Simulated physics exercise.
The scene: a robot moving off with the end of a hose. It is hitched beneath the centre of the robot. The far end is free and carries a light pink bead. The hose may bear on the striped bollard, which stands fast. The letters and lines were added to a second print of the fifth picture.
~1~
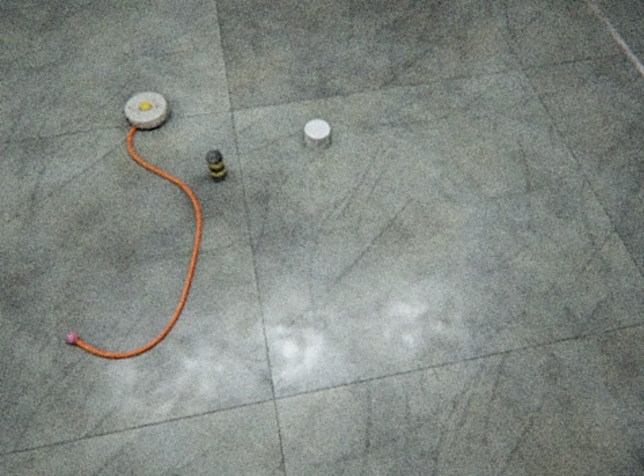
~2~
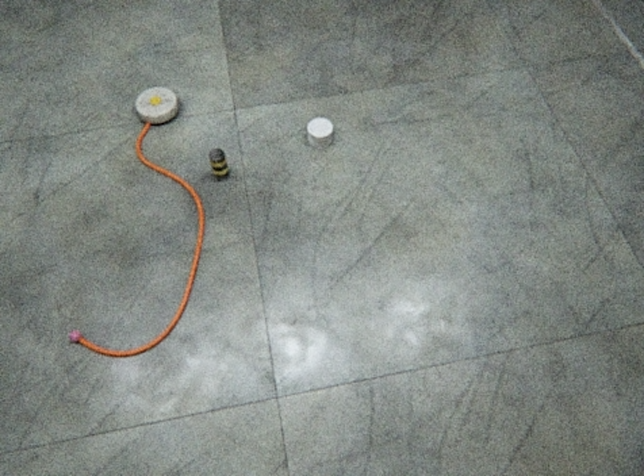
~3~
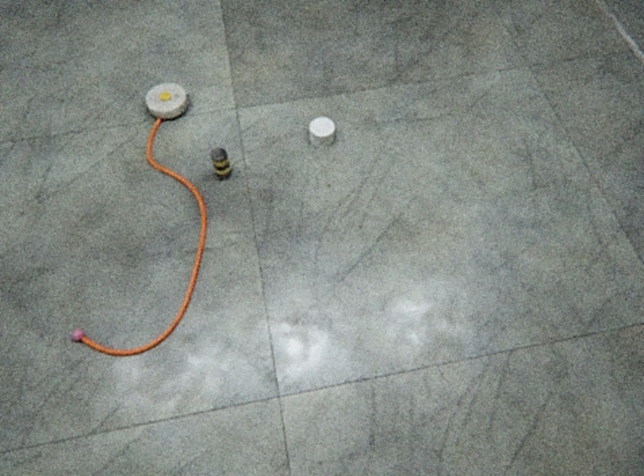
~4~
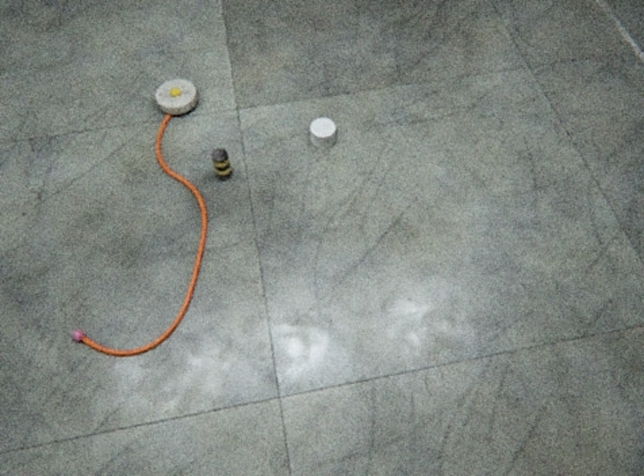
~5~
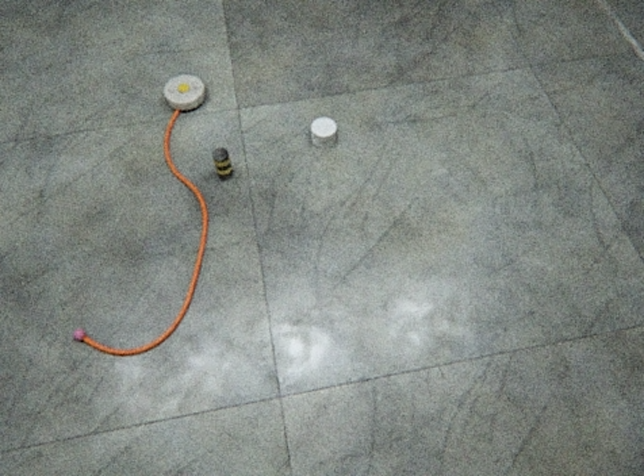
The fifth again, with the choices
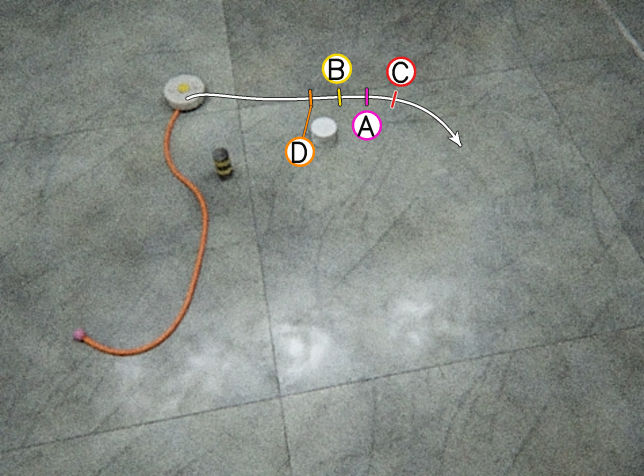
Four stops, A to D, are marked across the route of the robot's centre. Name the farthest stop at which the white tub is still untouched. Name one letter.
Stop at C.
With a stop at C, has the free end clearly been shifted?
Yes.
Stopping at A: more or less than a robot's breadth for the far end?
By then, less.
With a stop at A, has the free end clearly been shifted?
Yes.
On the marked copy, A at (367, 97); B at (339, 97); C at (394, 99); D at (311, 98); the route from (187, 99) via (333, 97) to (460, 145).
With C. Early on, robot (258, 94), middle of the hose (205, 232), free end (79, 335).
Further on, robot (332, 92), middle of the hose (209, 201), free end (84, 338).
At the end, robot (395, 94), middle of the hose (235, 162), free end (129, 311); only the bollard has been touched, if anything.
As for the rest, A is safe but short; B is safe but short; D is safe but short.
